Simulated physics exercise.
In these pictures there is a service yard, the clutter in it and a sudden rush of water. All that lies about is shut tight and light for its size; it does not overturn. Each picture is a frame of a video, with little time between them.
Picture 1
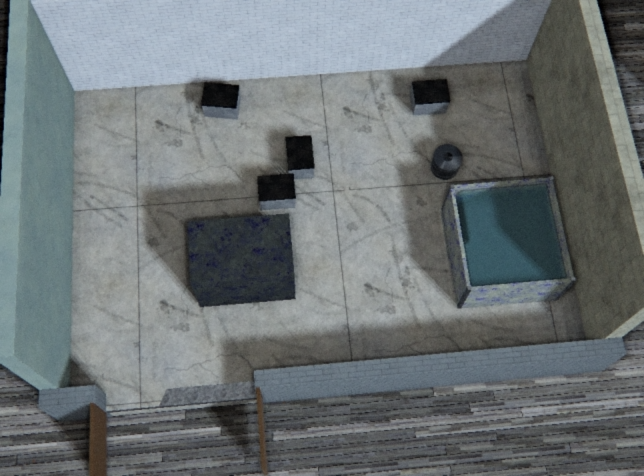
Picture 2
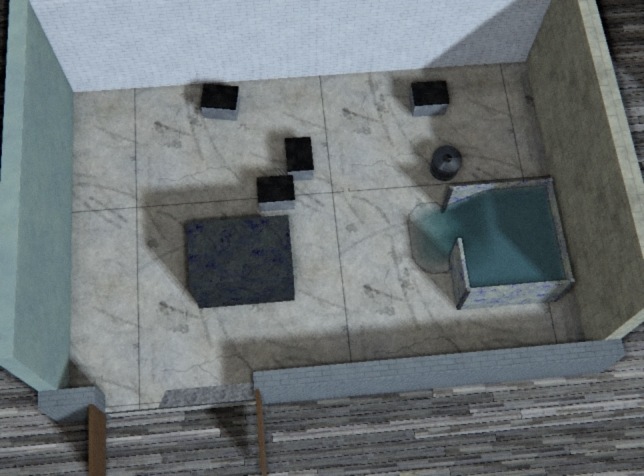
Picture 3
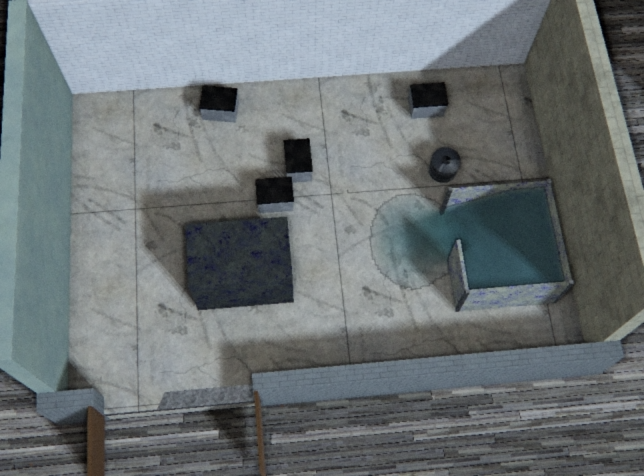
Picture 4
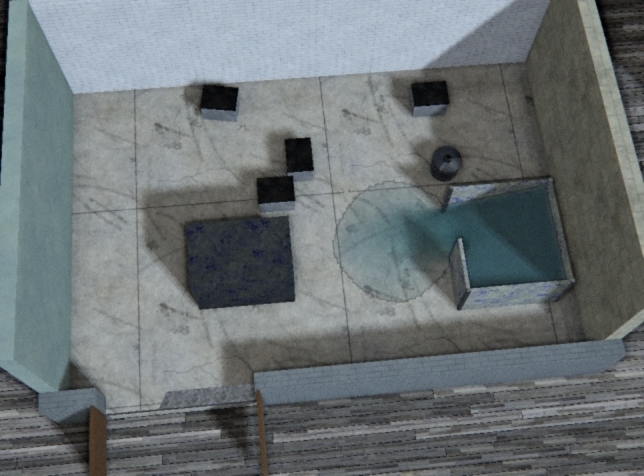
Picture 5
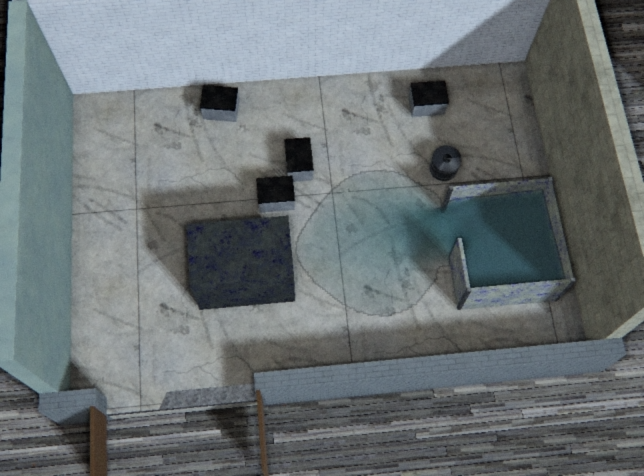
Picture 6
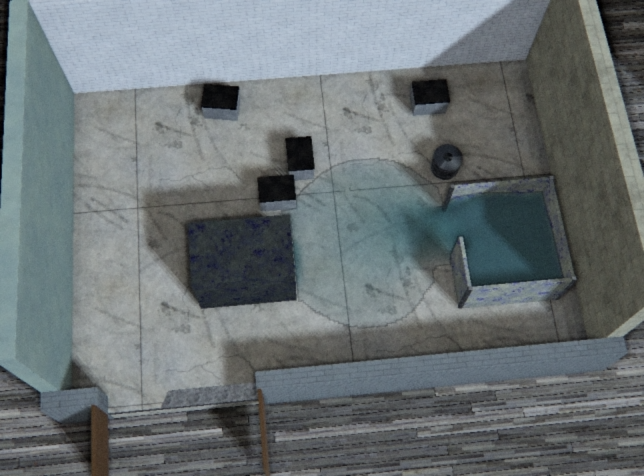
In a walled yard with scattered dark-topped blocks, the left side of a water-filled tank opens and water pours out, spreading left across the pale floor in a widening rounded pool to the large dark block, while the objects stay still.
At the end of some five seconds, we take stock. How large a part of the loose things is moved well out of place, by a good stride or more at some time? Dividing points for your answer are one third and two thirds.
Answer: A share between one and two thirds.
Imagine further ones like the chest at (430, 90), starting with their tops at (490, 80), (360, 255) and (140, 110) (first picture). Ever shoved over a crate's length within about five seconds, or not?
In sequence: Doesn't go far, pushed clear, pushed clear.
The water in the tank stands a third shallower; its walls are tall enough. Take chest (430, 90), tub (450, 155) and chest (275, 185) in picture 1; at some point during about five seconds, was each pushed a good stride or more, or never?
Taking each in turn, the answer is came up short, came up short, did it.
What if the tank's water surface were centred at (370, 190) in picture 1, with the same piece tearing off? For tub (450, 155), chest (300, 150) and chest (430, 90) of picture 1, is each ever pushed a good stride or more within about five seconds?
First never got that far, then got that far, then never got that far.
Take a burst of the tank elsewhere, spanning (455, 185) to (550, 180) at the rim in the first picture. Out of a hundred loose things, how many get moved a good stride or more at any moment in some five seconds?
It comes to roughly 100 %.
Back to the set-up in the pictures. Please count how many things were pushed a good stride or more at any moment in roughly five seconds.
That makes 3.
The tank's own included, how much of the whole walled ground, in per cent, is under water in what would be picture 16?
I'd put it at some 60 per cent.
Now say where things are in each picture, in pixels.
In the first picture, a chest at (220, 94), on the bottom; a chest at (276, 187), on the bottom; 0 of 5 have shifted.
In the second picture, a chest at (219, 96) rests on the ground; a chest at (275, 188) rests on the ground; 0 of 5 have shifted.
In the third picture, a chest at (218, 98), on the bottom; a chest at (274, 190), on the bottom; 0 of 5 have shifted.
In the fourth picture, a chest at (219, 97), on the bottom; a chest at (275, 189) rests on the ground; 0 of 5 have shifted.
In the fifth picture, a chest at (219, 97) rests on the ground; a chest at (275, 189) rests on the ground; 0 of 5 have shifted.
In the sixth picture, a chest at (220, 96), on the bottom; a chest at (276, 188) rests on the ground; 0 of 5 have shifted.
A moment on, 0 of 5 are well off their spots; 0 afloat.
Next, 3 of 5 are well off their spots; 3 afloat.
Later, 3 of 5 are well off their spots; 3 afloat.
In the end, 3 of 5 are well off their spots, and 3 have been at some point; 3 afloat.
